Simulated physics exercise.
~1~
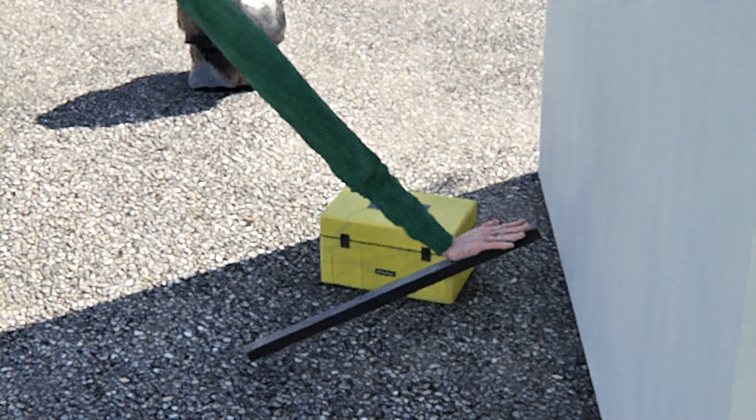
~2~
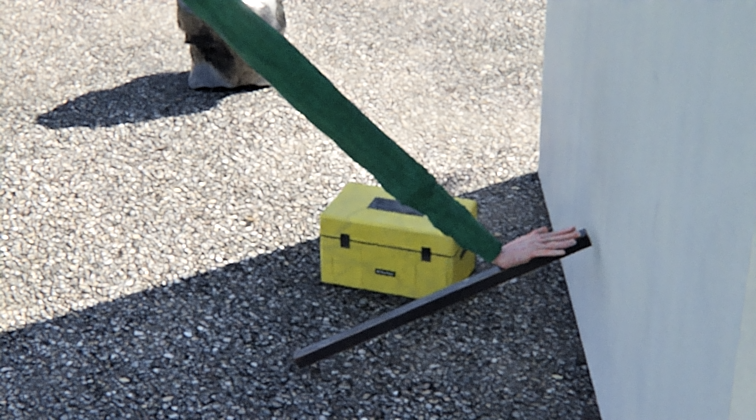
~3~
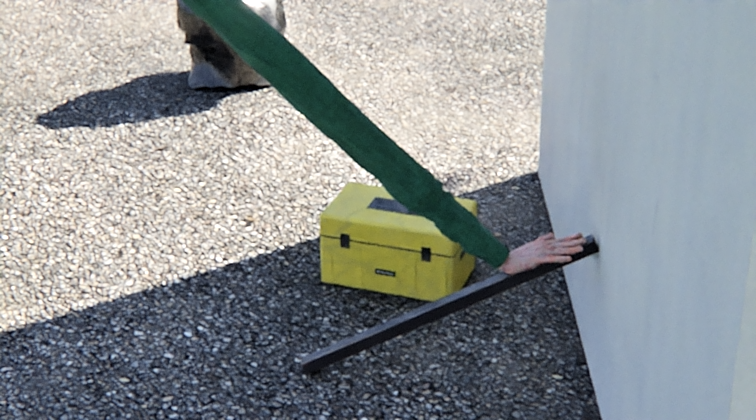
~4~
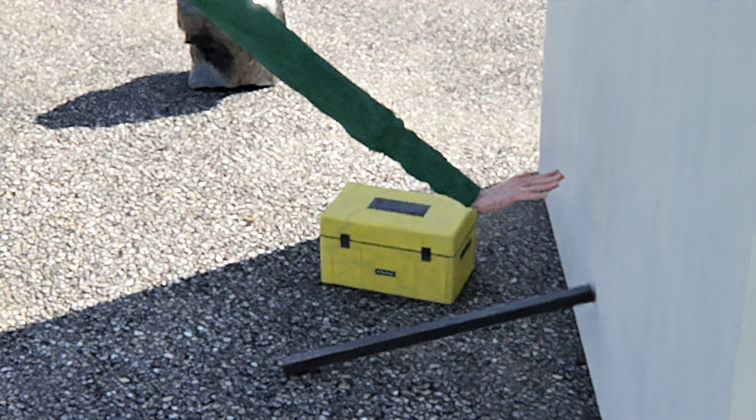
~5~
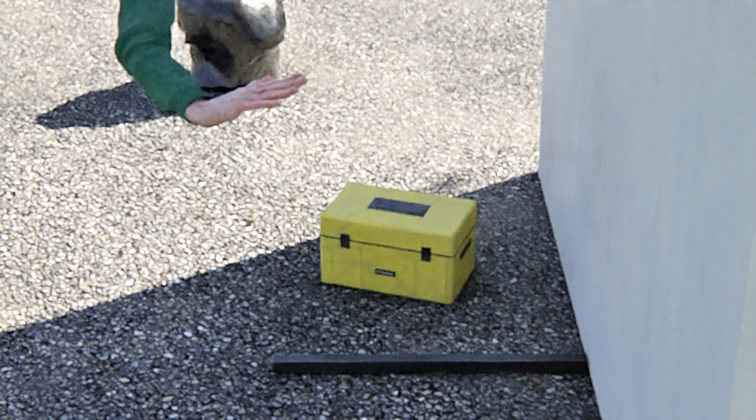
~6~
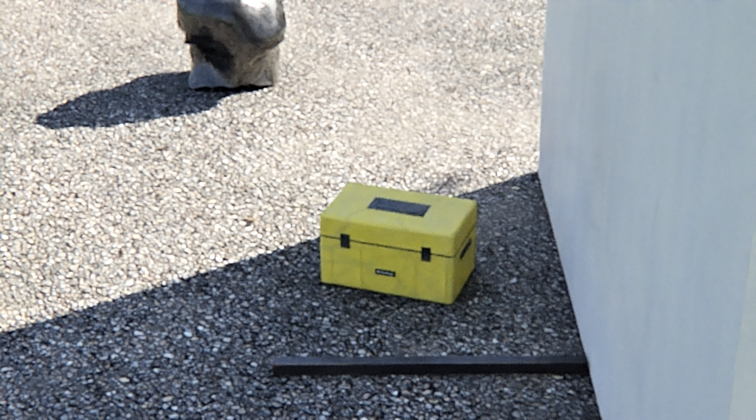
On sunlit gravel, a hand leans a black pole against a wall, but it slides down flat.
